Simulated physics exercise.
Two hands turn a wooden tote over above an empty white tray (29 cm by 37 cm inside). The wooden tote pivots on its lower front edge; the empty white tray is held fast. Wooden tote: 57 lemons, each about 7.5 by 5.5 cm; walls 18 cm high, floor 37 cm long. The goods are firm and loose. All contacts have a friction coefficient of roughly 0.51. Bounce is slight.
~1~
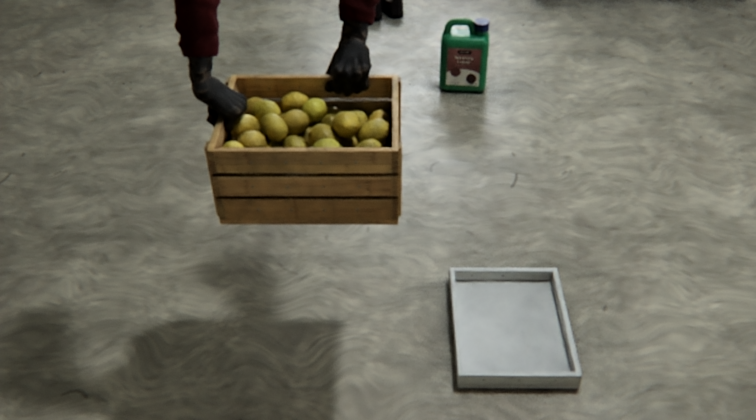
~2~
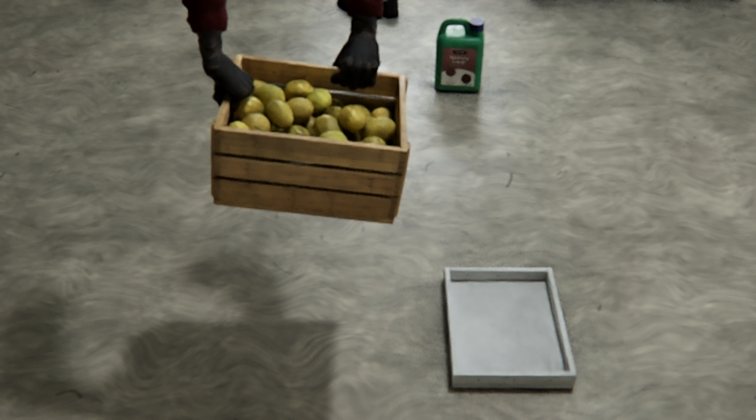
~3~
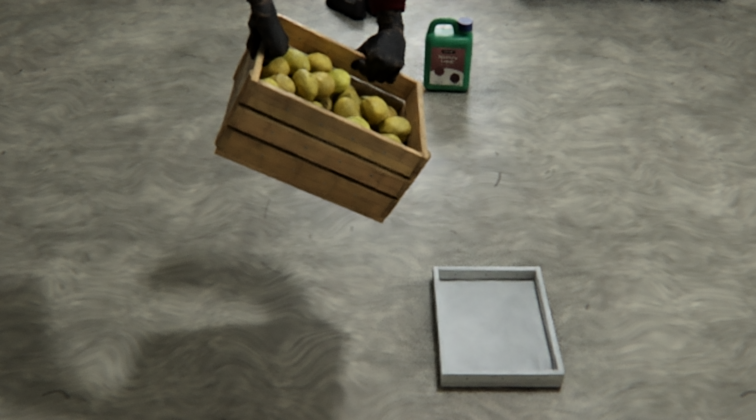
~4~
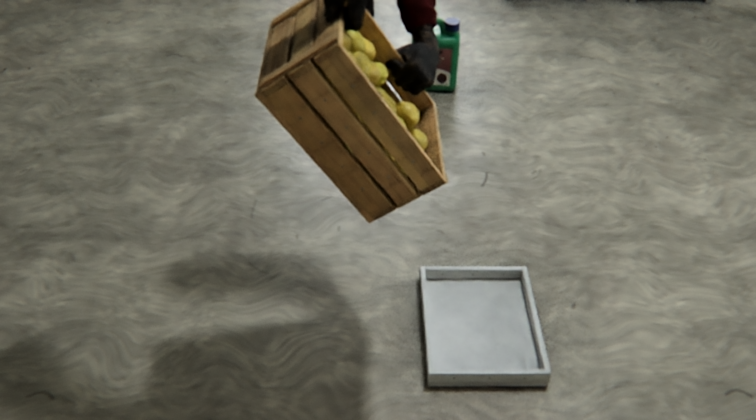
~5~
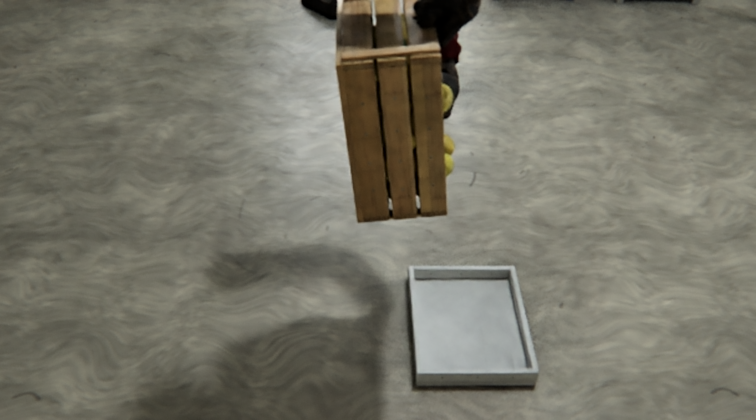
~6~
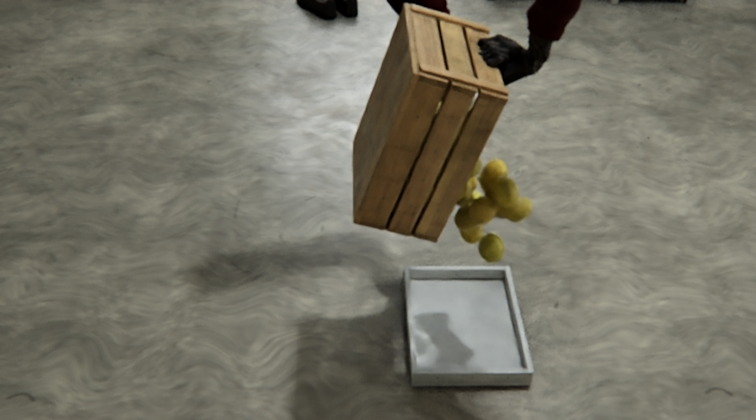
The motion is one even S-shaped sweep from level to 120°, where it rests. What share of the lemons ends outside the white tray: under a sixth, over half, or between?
In the end over half of them are outside the white tray.
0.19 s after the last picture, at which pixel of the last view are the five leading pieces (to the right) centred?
Around (566, 321).
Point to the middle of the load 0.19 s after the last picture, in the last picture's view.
Around (485, 228).
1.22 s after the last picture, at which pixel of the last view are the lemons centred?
Around (533, 323).
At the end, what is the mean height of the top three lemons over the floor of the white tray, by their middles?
Some 4 cm.
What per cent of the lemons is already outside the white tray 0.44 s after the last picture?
About 50 per cent.
Then, 0.19 s after the last picture, tilt 120°; 14 still in the wooden tote, 4 in the white tray, 9 outside the white tray and 30 in the air.
Then, 0.44 s after the last picture, tilt 120°; 3 still in the wooden tote, 15 in the white tray, 29 outside the white tray and 10 in the air.
Then, 0.78 s after the last picture, tilt 120°; 21 in the white tray, 35 outside the white tray and 1 in the air.
Final count (1.22 s after the last picture), 21 in the white tray and 36 outside the white tray. Asked share, 36 of 57, 63 per cent.
